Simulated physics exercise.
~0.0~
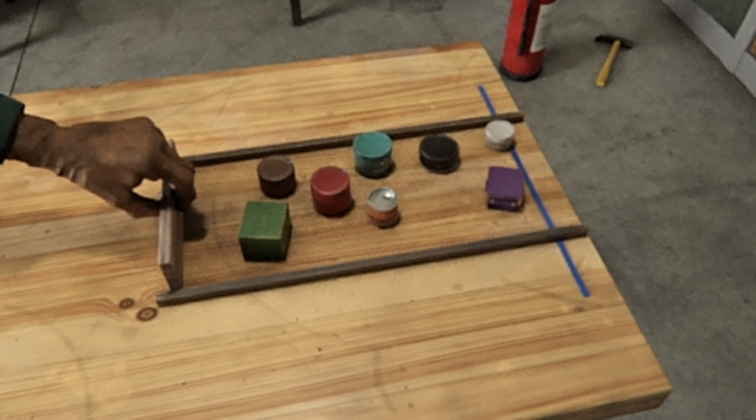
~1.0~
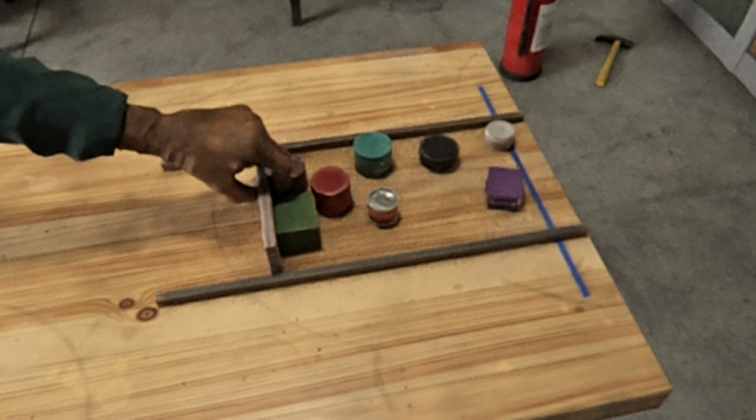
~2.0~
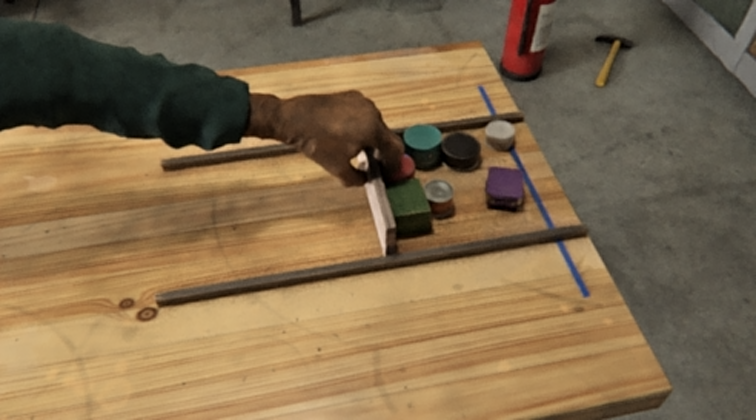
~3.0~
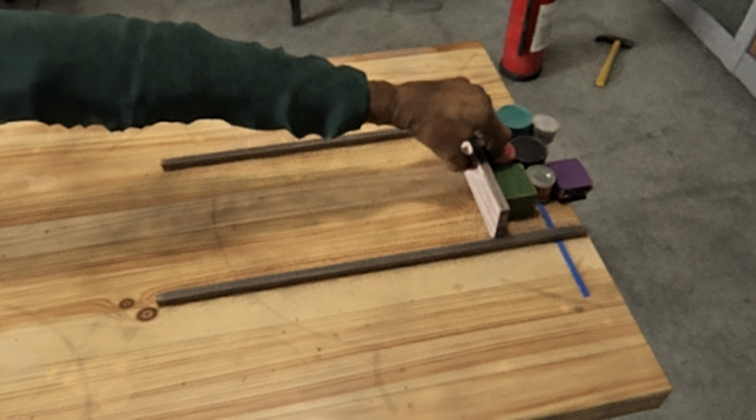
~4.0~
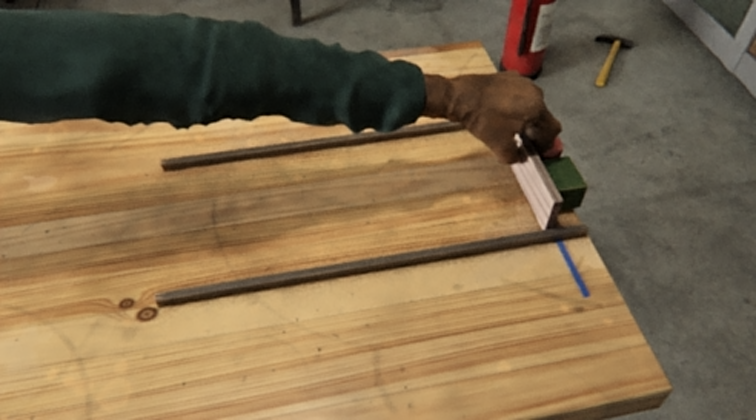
A hand in a dark green sleeve holds an upright board at the left of a channel between two dark rails on a wooden table, seen from above at an angle. Ahead of it sit a green block, brown, red, turquoise and black round pieces, a small orange tin, a white pot and a purple case, with blue tape near the right edge. The board slides right, gathering the nearest pieces, then bunches the rest at the edge. Finally it stops near the tape, the green block and a bit of red beside it, while the turquoise, black, orange, white and purple pieces are gone from the table.
